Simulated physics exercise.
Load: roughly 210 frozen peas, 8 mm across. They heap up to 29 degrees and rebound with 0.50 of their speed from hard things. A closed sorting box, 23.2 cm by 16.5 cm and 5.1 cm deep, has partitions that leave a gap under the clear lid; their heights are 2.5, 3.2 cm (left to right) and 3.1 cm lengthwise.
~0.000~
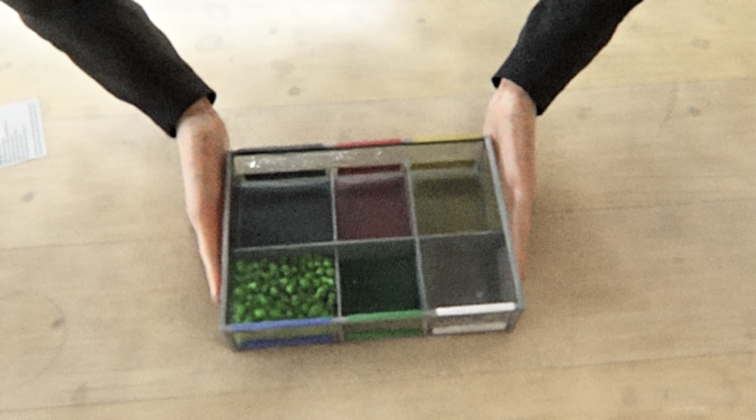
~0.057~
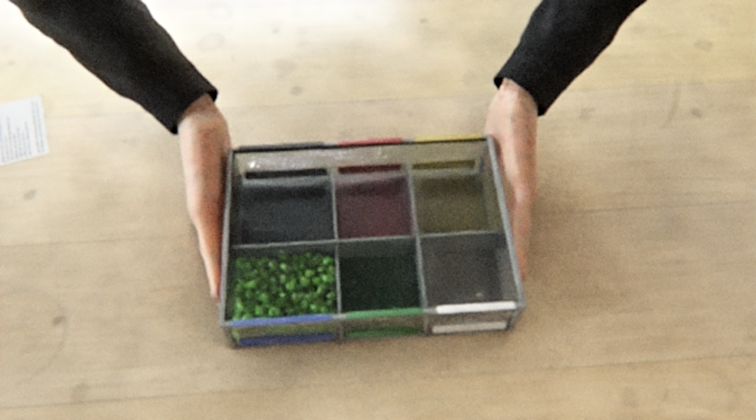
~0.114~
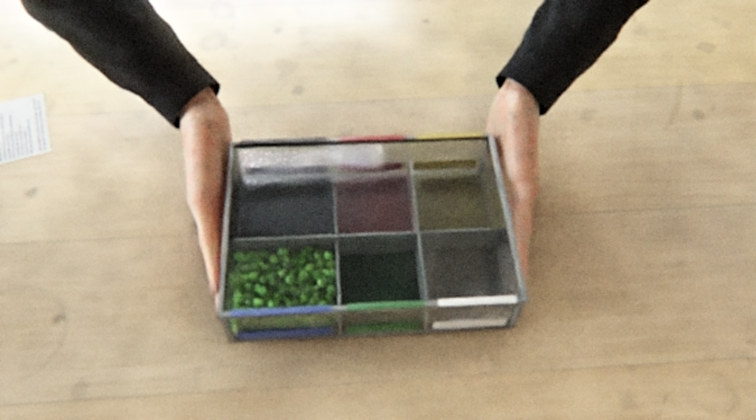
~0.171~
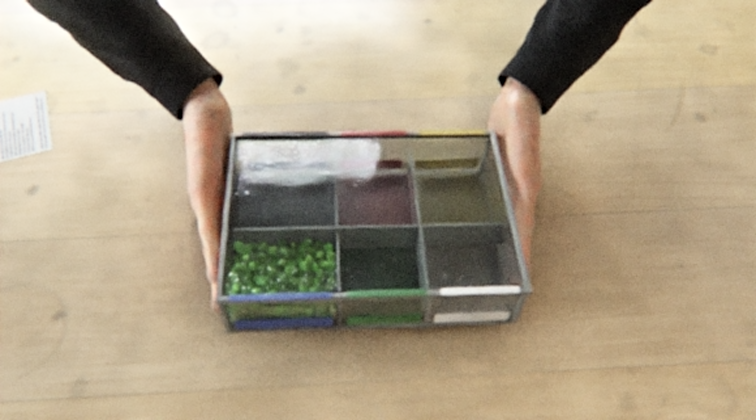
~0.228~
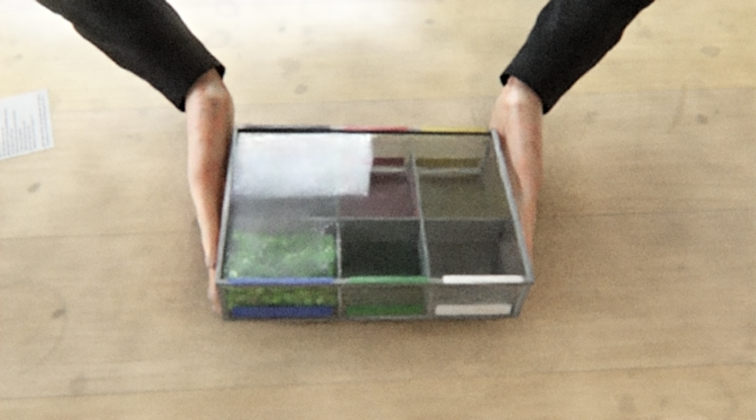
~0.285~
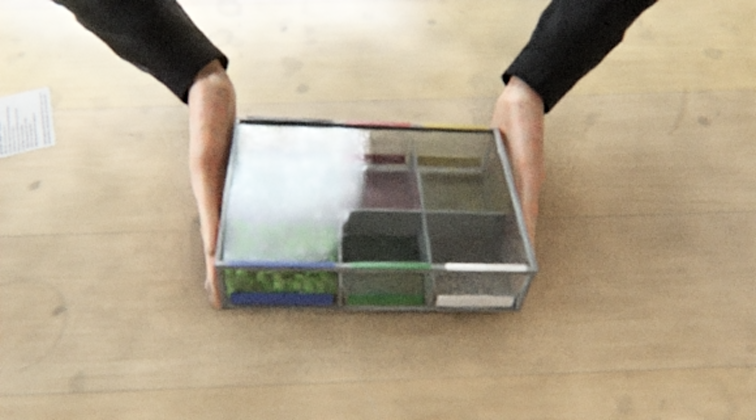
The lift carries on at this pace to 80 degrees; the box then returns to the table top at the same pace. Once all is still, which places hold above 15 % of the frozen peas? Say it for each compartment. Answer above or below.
Red above, blue above, green below, yellow below, white below, black below.
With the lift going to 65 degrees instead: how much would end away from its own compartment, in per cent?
About 20 per cent.
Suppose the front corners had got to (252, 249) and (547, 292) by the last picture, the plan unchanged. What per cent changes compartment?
Then about 75 per cent.
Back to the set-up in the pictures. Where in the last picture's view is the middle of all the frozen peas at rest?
Near (329, 260).
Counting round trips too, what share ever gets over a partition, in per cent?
Roughly 50 per cent.
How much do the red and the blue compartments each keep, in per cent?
Red 30; blue 50.
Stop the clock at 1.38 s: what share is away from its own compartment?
About 25 per cent.
Then, at 1.38 s, tilt 80 degrees; red 10 %, blue 75 %, black 10 %.
Then, at 2.11 s, tilt 35 degrees; red 30 %, blue 50 %, yellow 10 %, black 10 %.
After 2.87 s, tilt 0 degrees; red 30 %, blue 50 %, yellow 10 %, black 10 %.
At rest (3.4 s), red 30 %, blue 50 %, green 0 %, yellow 10 %, white 0 %, black 10 %.
